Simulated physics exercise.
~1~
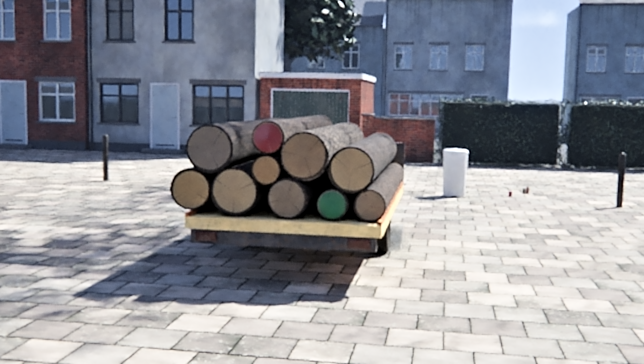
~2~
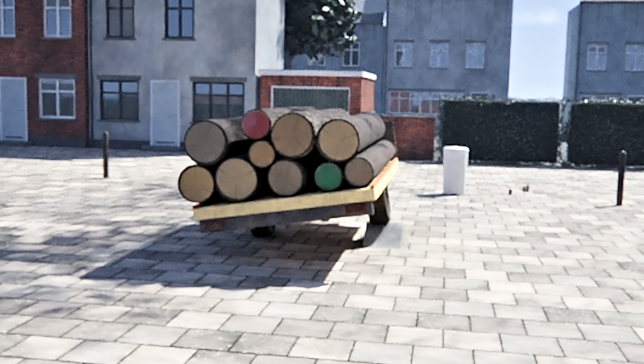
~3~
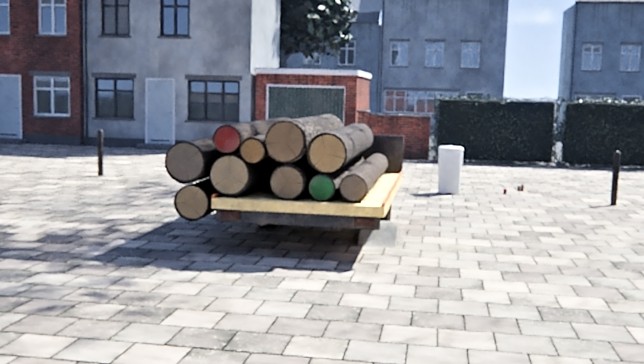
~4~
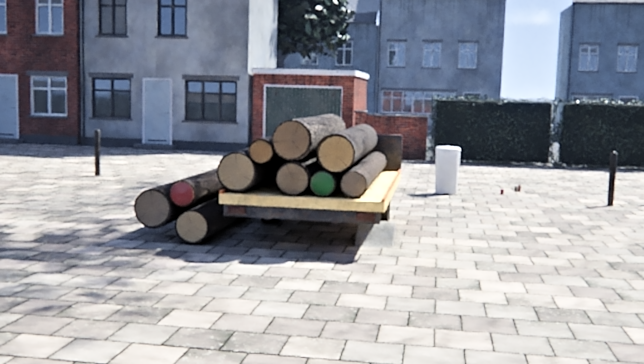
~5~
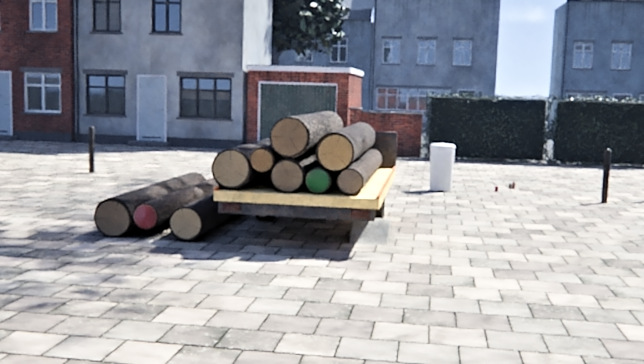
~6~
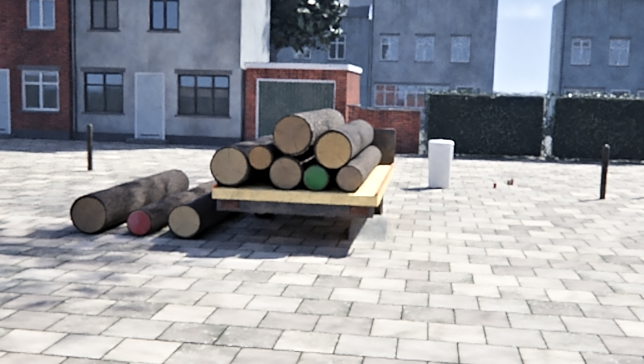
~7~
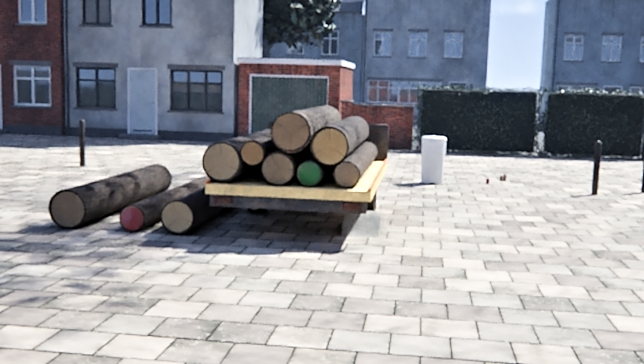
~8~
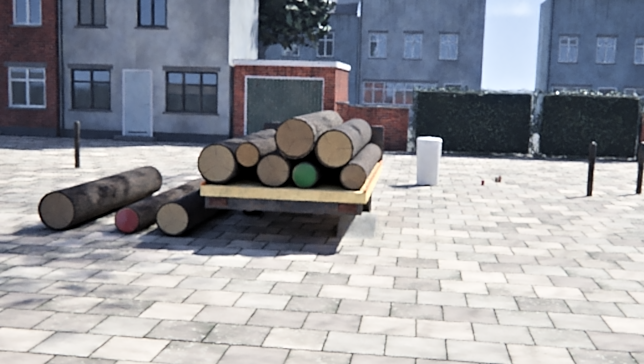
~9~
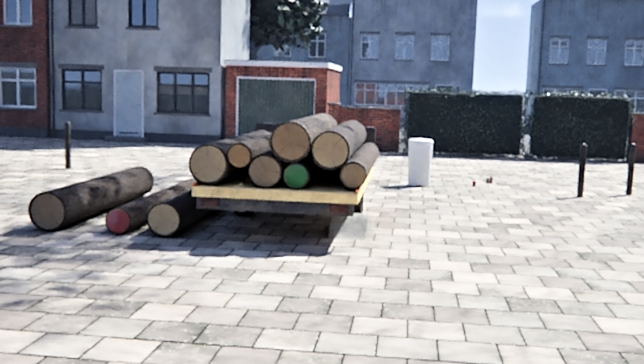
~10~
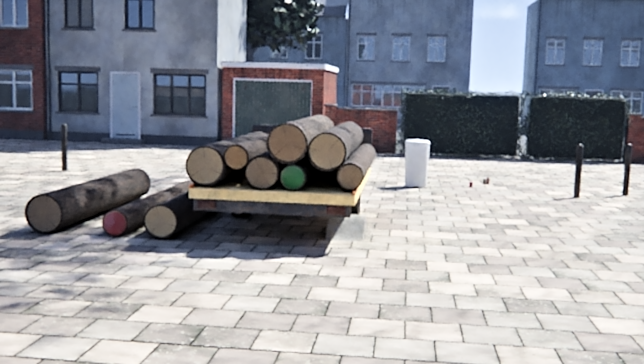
In this clip, a low trailer stacked with logs tilts to the left on a paved square, and three logs, including the red-ended one, roll off onto the ground at the left, while the green-ended log stays aboard with the others on the levelled deck.
